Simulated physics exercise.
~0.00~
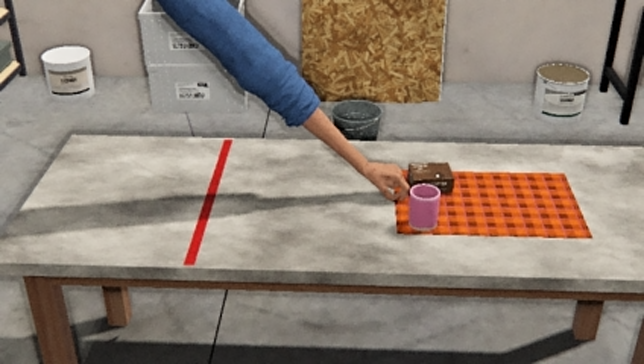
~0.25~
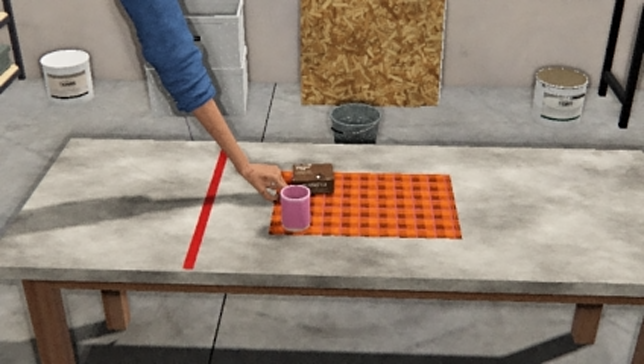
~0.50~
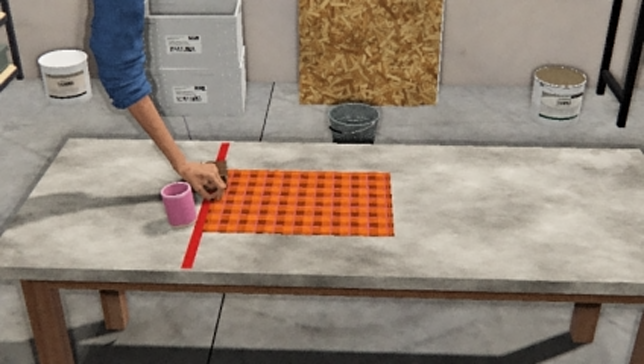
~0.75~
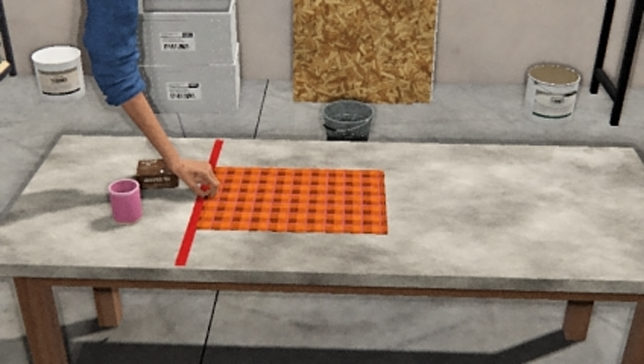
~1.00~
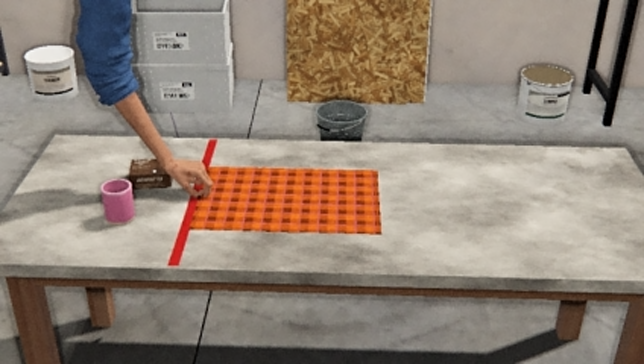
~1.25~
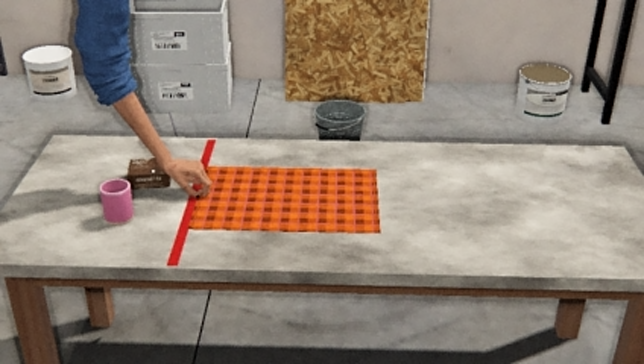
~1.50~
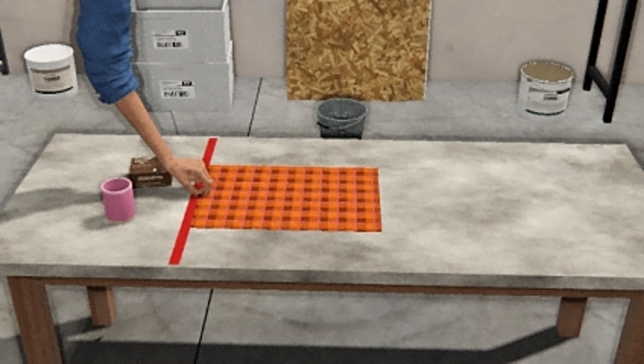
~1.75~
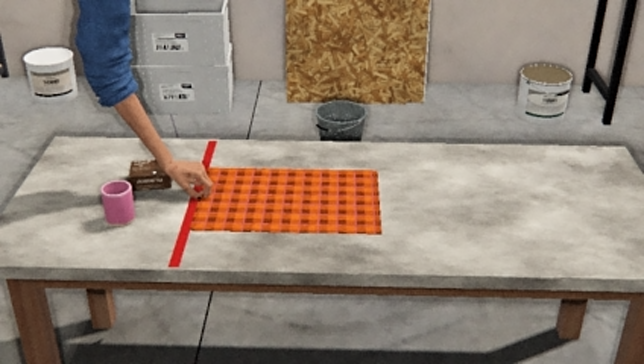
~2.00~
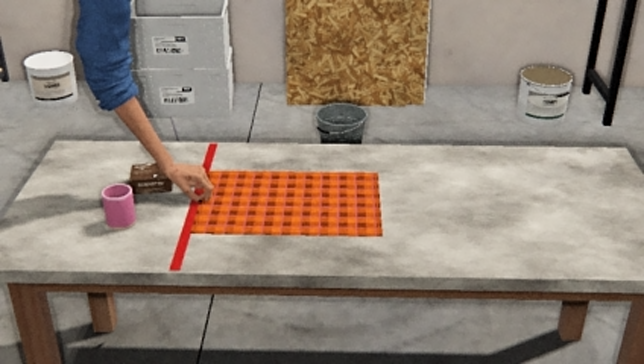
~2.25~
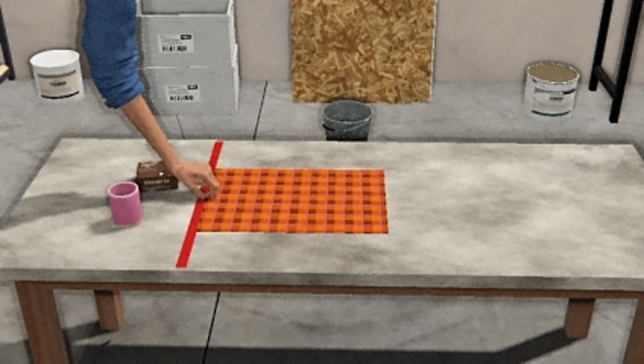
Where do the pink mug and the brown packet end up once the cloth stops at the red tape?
Both end up off the cloth, on the bare bench to the left of the red tape, with the pink mug still upright and the brown packet just behind it.
The clip shows a hand pulling an orange checked cloth leftward across a workbench, carrying a pink mug and a brown packet. The cloth stops at a red tape line, and the mug, then the packet, slide off its front edge and rest upright beyond the tape.
